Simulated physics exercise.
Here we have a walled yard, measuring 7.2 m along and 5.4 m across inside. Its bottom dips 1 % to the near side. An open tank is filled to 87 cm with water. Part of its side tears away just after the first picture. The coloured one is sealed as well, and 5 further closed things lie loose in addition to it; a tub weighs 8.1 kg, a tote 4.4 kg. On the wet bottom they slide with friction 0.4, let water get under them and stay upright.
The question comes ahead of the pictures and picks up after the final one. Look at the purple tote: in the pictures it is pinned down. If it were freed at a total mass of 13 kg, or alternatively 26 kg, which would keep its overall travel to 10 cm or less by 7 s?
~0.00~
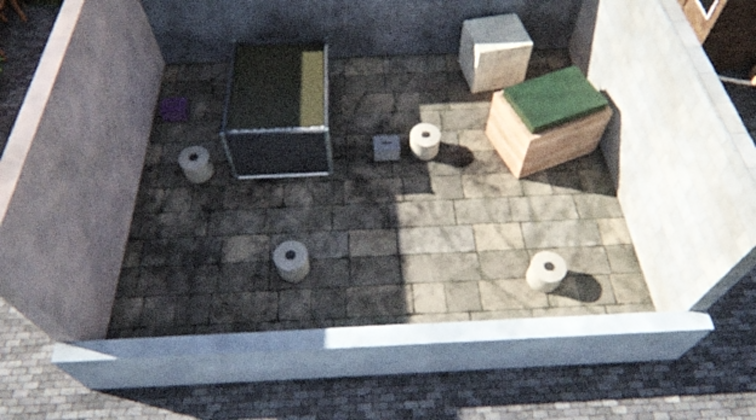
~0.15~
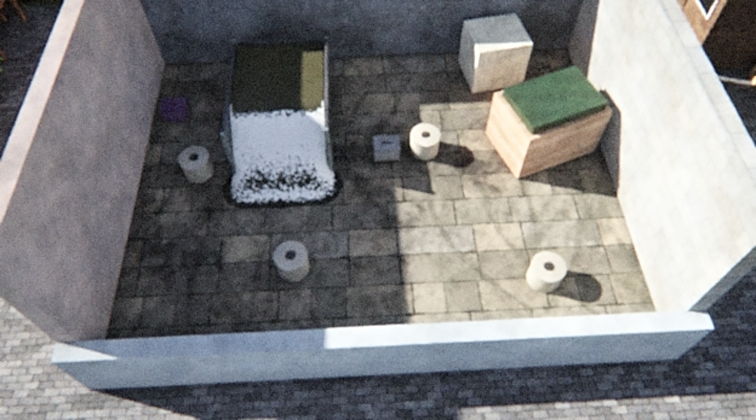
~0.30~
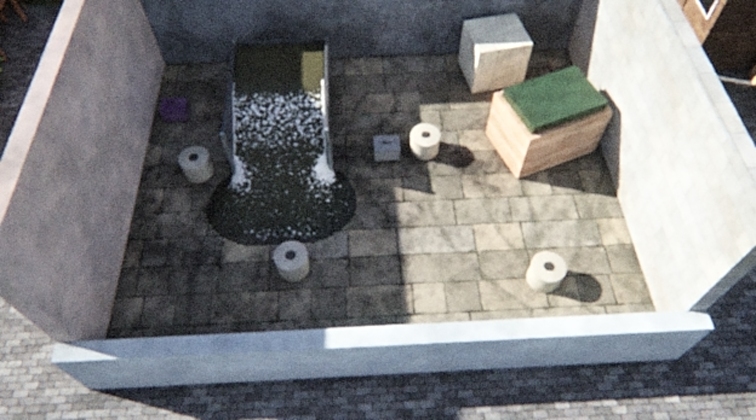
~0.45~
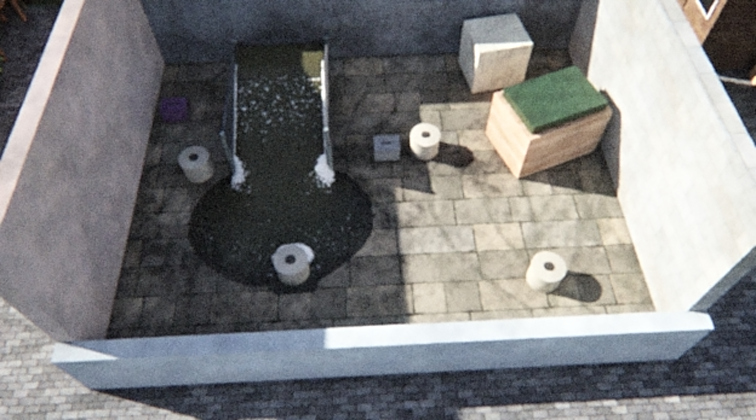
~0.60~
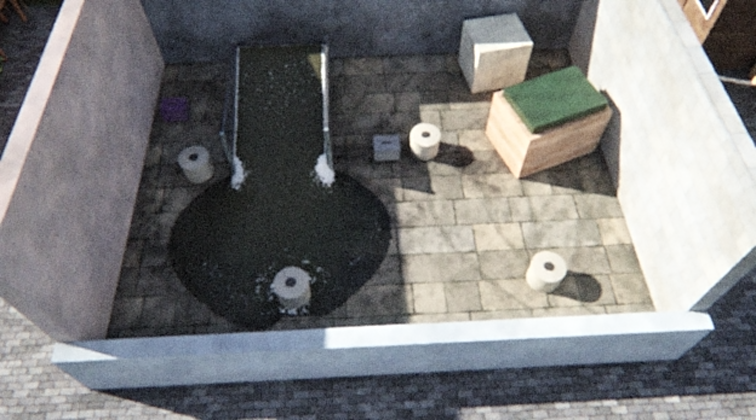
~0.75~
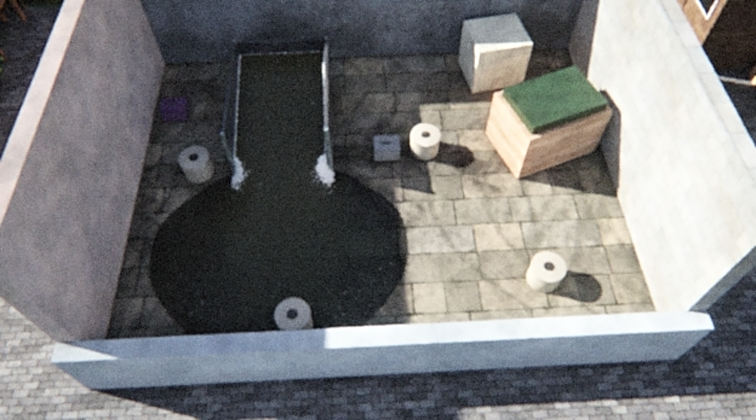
The heavier one is not sufficient either.
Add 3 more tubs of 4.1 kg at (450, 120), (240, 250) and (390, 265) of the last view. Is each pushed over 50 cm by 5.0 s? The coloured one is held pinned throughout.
One after another they come out within the mark, beyond the mark, beyond the mark.
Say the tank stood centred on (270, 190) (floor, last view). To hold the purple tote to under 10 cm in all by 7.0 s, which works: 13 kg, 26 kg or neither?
For that case: Both fail.
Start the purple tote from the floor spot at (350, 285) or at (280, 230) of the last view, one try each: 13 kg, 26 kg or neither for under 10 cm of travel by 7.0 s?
Taking the two tries in order, both fall short and both fall short.
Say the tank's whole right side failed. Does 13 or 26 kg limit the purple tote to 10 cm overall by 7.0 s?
With that failure, the small mass keeps it.
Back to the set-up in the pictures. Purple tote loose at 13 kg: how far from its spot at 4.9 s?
120 cm.
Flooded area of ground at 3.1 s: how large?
Roughly 21 m2.
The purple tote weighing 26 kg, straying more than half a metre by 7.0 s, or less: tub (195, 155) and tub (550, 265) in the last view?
One after the other: Goes beyond it, then goes beyond it.
After 1.4 s the purple tote would be 0 cm from its start with 13 kg and 0 cm from its start with 26 kg; 0 cm of water round it then.
After 3.1 s the purple tote would be 0 cm from its start with 13 kg and 0 cm from its start with 26 kg; 0 cm of water round it then.
After 4.9 s the purple tote would be 110 cm from its start with 13 kg and 42 cm from its start with 26 kg; 7 cm of water round it then.
After 7.0 s the purple tote would be 135 cm from its start with 13 kg and 42 cm from its start with 26 kg; 11 cm of water round it then.
